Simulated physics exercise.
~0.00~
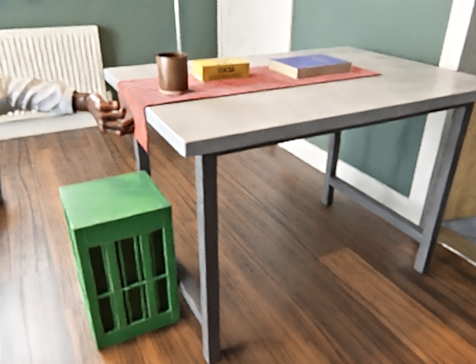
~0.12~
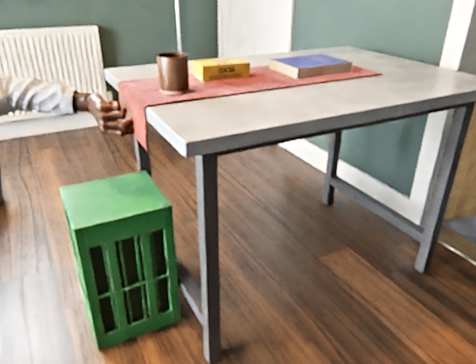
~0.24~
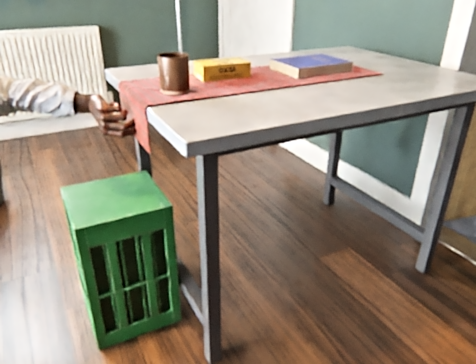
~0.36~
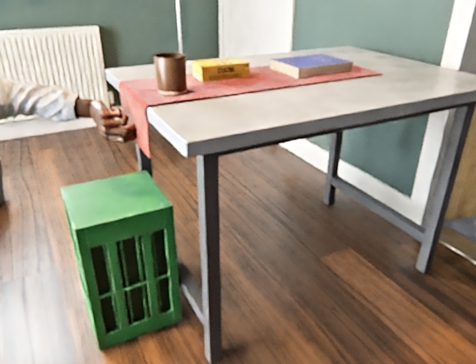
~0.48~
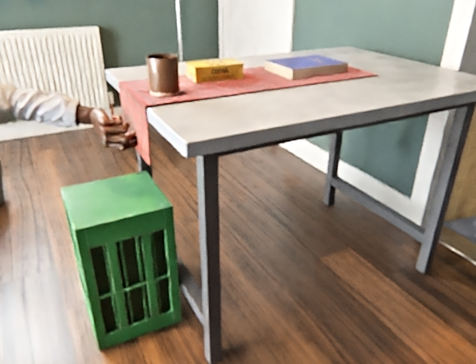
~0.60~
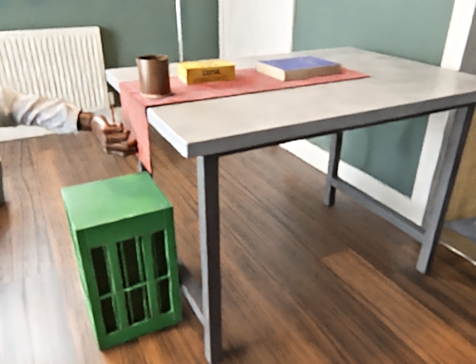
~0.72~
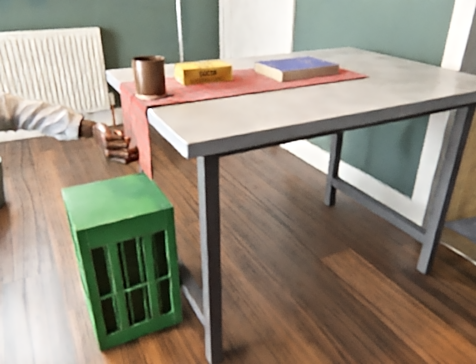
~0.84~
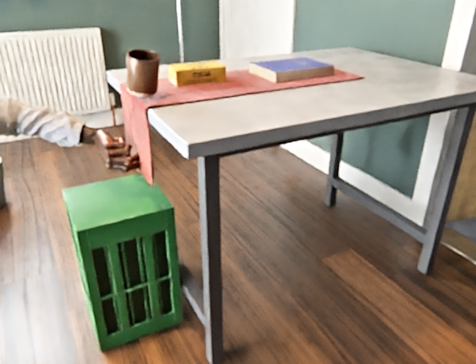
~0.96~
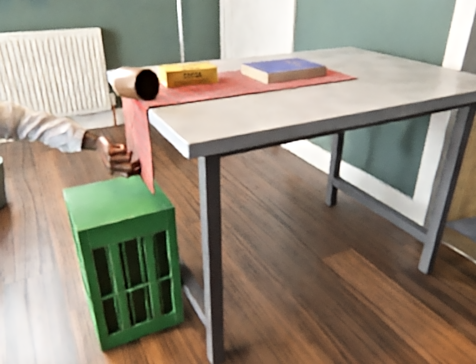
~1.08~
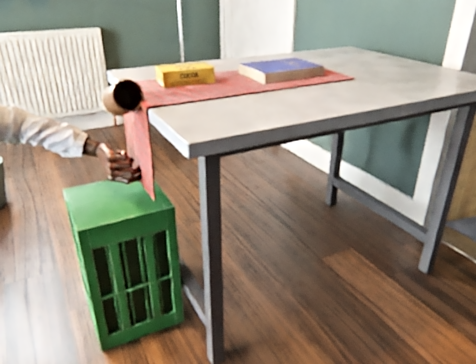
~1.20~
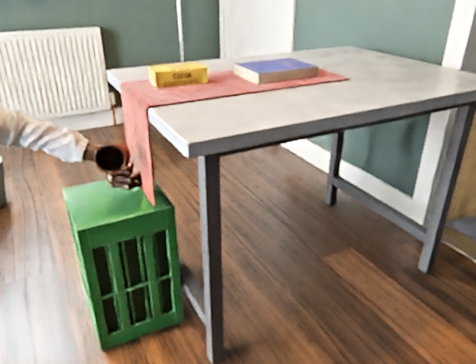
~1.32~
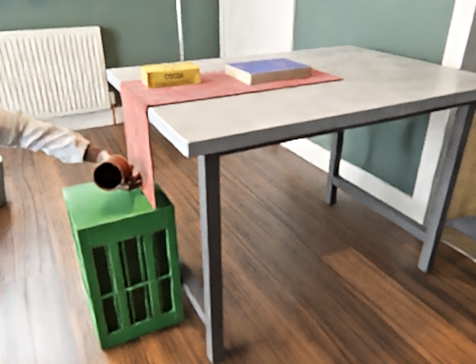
A red scarf slides slowly leftward along a pale grey table, seen from slightly above in a wood-floored room with green walls and a white radiator. On it sit a brown mug near the left end, a yellow packet and a blue book, while a green crate stands on the floor below. A hand at the left stays by the scarf's hanging end as it creeps down, carrying everything along. The mug tips at the edge, topples off and drops beside the hand, ending tilted just above the crate. The packet and book remain on the table.
